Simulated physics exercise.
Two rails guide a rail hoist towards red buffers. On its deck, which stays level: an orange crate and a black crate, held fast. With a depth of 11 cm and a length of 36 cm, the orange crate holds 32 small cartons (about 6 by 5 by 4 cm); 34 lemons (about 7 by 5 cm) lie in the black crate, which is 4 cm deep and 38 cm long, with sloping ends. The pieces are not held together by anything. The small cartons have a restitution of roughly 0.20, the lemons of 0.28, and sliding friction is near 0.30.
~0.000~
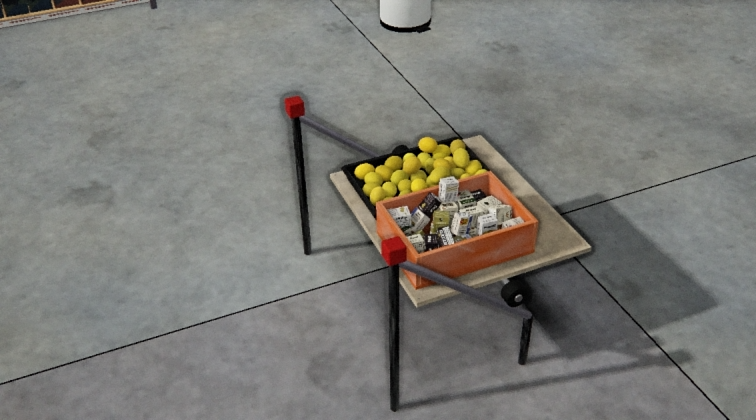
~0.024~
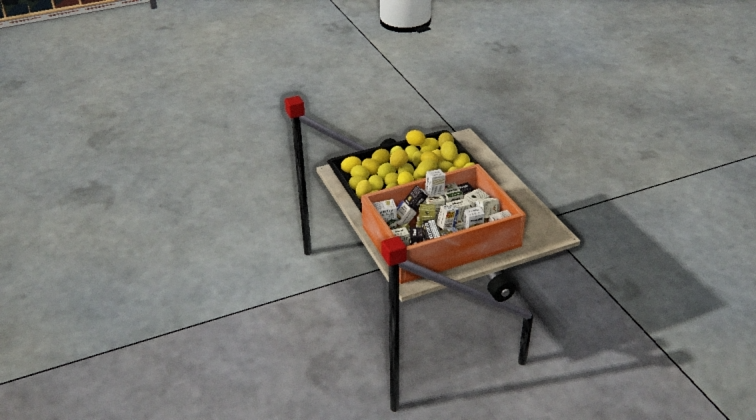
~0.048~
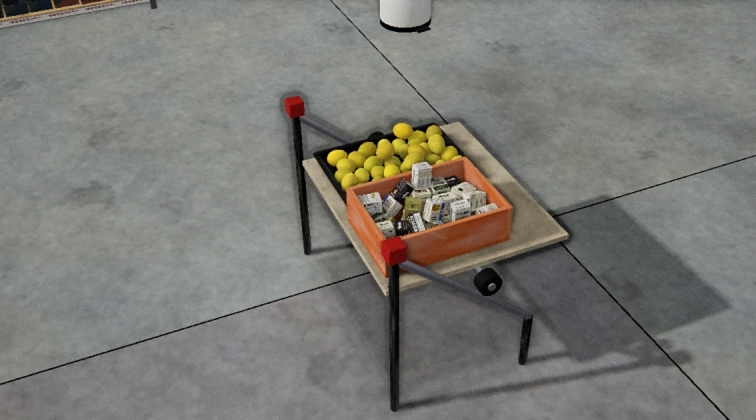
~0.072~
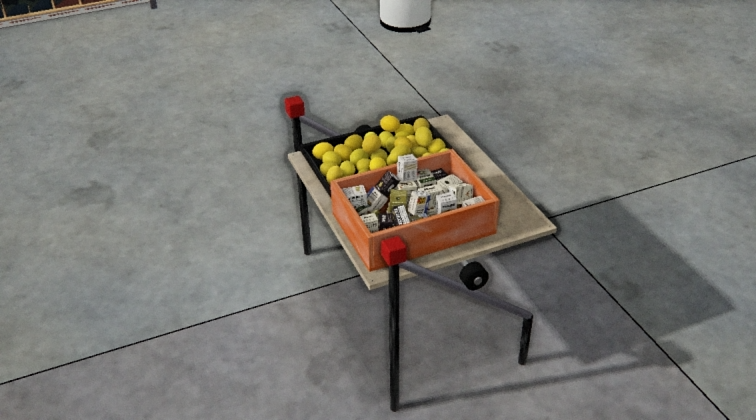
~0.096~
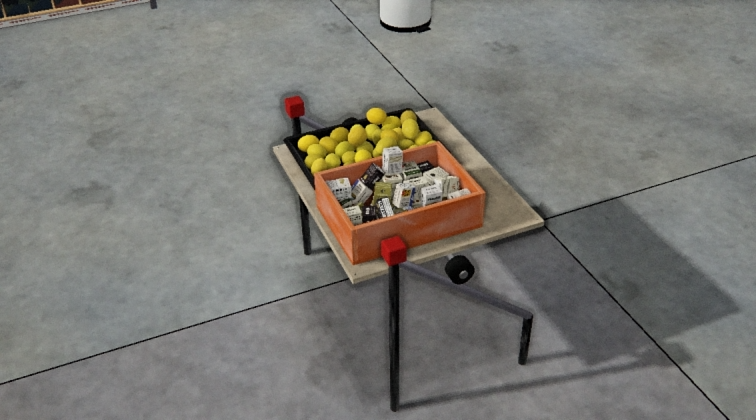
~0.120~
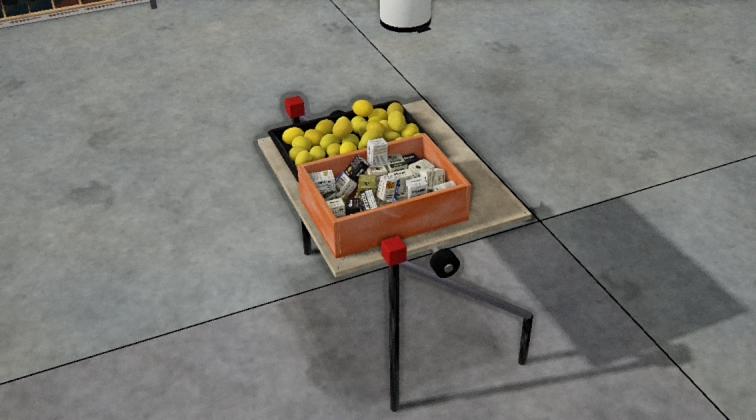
The clip opens on a flat board carrying an orange crate of small cartons and a black crate of lemons, set between two dark rails with red blocks at their ends. The board slides steadily up the rails toward the upper left, both crates keeping their places and their contents staying inside.
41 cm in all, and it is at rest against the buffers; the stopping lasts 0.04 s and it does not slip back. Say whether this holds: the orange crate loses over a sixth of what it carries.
It holds.
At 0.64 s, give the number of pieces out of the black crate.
For the black crate, some 35.
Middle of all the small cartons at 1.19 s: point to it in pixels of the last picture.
In the last view, the centre sits near (308, 207).
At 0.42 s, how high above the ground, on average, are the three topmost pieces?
Some 90 cm up.
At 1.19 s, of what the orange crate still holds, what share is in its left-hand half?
I'd put it at around 70 percent.
After 0.14 s, the buffers are touched.
After 0.26 s, 0 of 32 out of the orange crate and 8 of 34 out of the black crate.
After 0.42 s, 10 of 32 out of the orange crate and 33 of 34 out of the black crate.
After 0.64 s, 13 of 32 out of the orange crate and 34 of 34 out of the black crate.
When it is over (at 1.19 s), 14 of 32 out of the orange crate and 34 of 34 out of the black crate. Asked share, 14 of 32, 44 per cent.
